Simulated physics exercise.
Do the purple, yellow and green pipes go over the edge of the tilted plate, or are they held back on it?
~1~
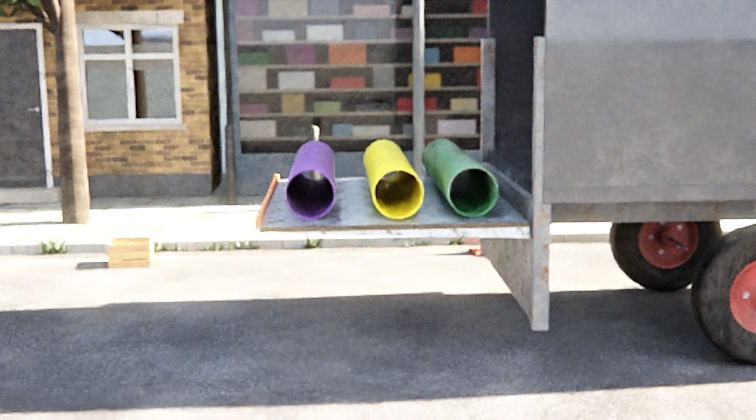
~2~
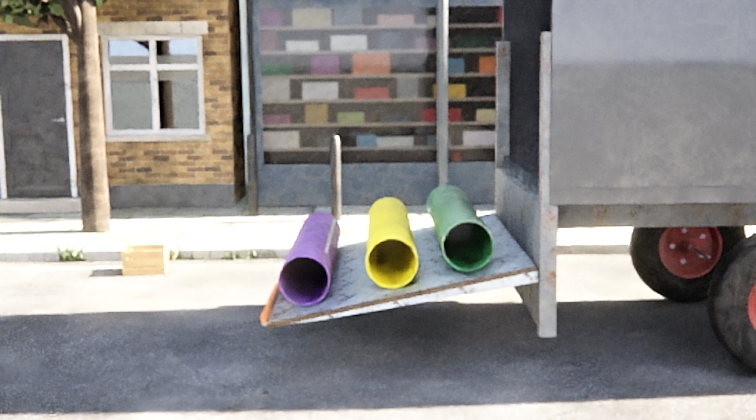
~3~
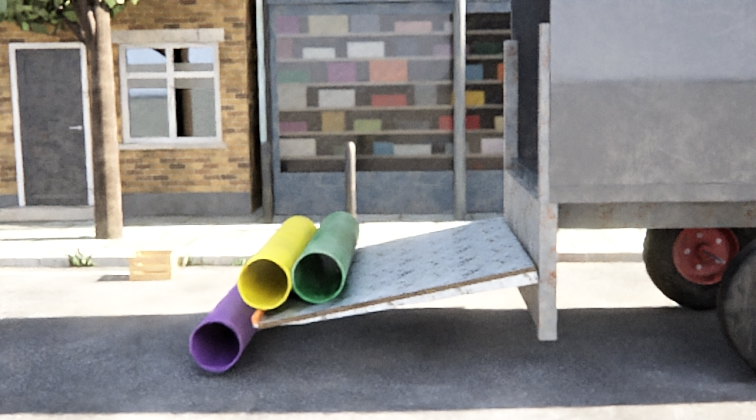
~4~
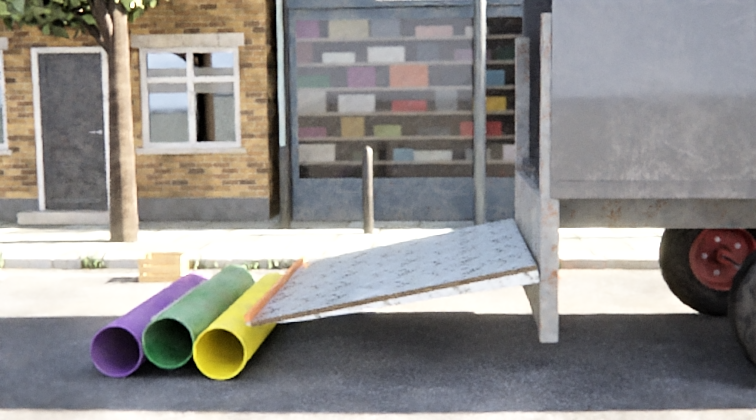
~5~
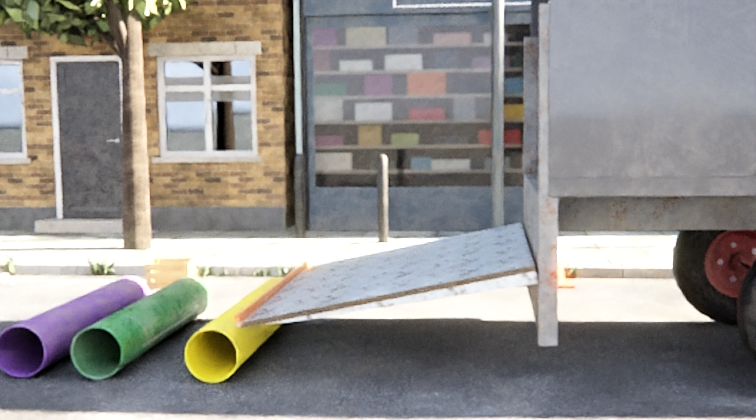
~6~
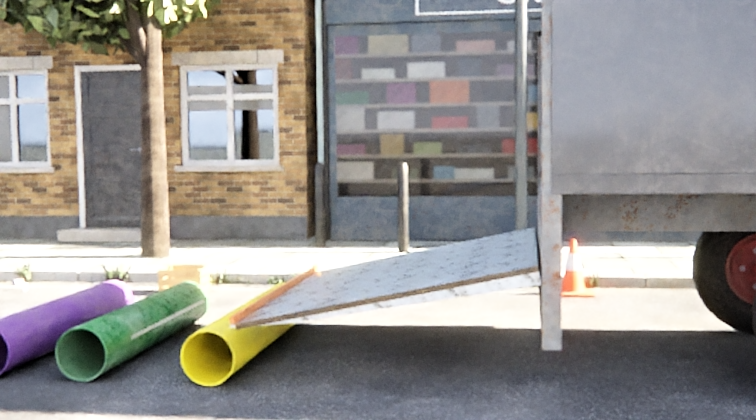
All three go over the edge. The purple pipe drops off first, and the green and yellow ones follow it onto the road.
Purple, yellow and green pipes rolling left down a tilting tail-lift plate, dropping over its edge and ending on the road.
